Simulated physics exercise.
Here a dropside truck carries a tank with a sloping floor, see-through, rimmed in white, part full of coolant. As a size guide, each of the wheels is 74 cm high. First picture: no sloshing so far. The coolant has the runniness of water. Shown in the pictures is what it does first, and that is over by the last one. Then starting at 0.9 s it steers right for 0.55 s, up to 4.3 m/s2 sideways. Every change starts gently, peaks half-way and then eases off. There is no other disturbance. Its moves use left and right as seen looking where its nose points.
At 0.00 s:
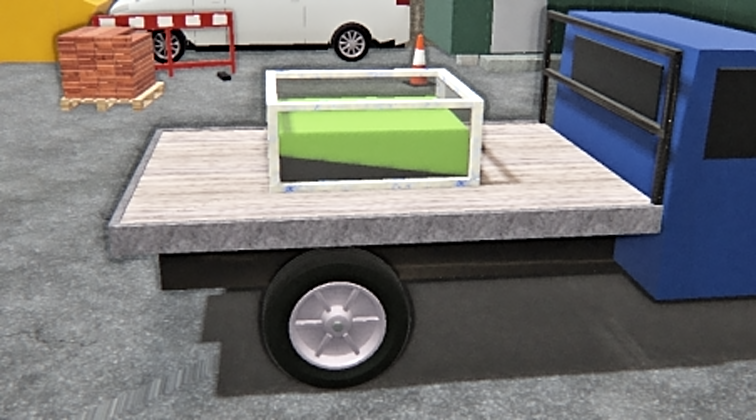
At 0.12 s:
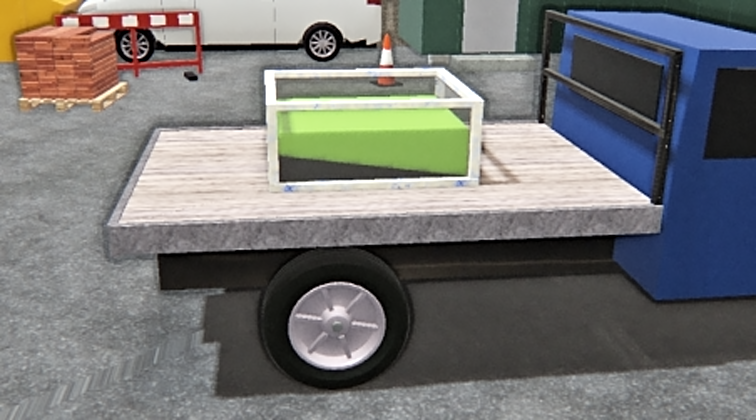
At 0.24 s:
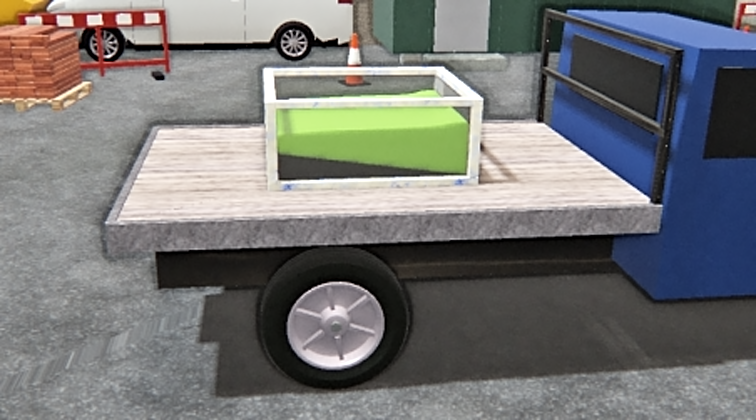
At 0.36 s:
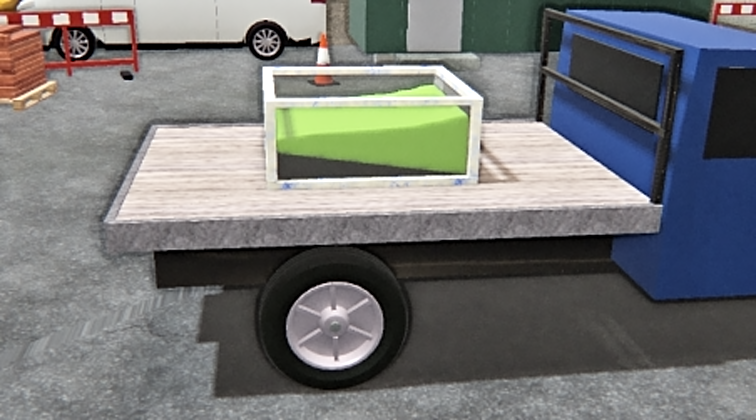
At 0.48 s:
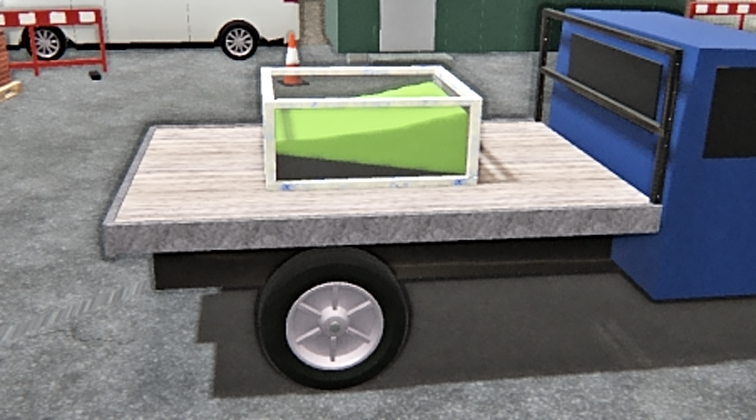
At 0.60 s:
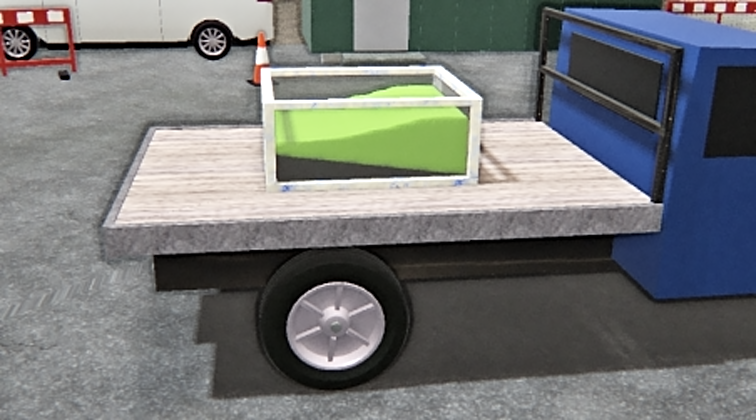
Blue flatbed truck rolling right past a white van, green liquid in its clear tank sitting level, then rising cab-side.
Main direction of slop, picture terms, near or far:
Far.
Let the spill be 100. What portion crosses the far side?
Fraction of spill: Roughly 50%.
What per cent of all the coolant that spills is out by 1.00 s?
By that time, around 0 percent of it is out.
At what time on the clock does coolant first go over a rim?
Near 1.6 s.
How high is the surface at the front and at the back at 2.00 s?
Some 36 cm in front and some 24 cm behind.
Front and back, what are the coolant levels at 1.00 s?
Front 24 cm, back 26 cm.
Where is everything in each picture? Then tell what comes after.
In the first frame, the coolant reaches (453, 126) at the front end; it reaches (292, 129) at the back end; no slope yet; the front is on the right, levels are read along the near wall; a wheel hub at (339, 331).
In the second frame, the coolant reaches (453, 126) at the front end; it reaches (292, 129) at the back end; no slope yet.
In the third frame, the coolant reaches (452, 120) at the front end; it reaches (291, 131) at the back end; it is heaped 3° towards the right end.
In the fourth frame, the coolant reaches (452, 114) at the front end; it reaches (290, 134) at the back end; it is heaped 7° towards the right end.
In the fifth frame, the coolant reaches (452, 111) at the front end; it reaches (289, 136) at the back end; it is heaped 8° towards the right end.
In the sixth frame, the coolant reaches (452, 114) at the front end; it reaches (289, 139) at the back end; it is heaped 8° towards the right end; a wheel hub at (337, 331).
After 1.00 s it stands 26 cm high behind and 25 cm in front; all of it is still inside.
After 1.50 s it stands 34 cm high behind and 25 cm in front; all of it is still inside.
After 2.00 s it stands 24 cm high behind and 36 cm in front; 6 per cent has gone over the far side.
After 4.43 s 11 per cent has gone over the far side and the left end, a little elsewhere; the far side has passed 6 per cent and the near side 2.
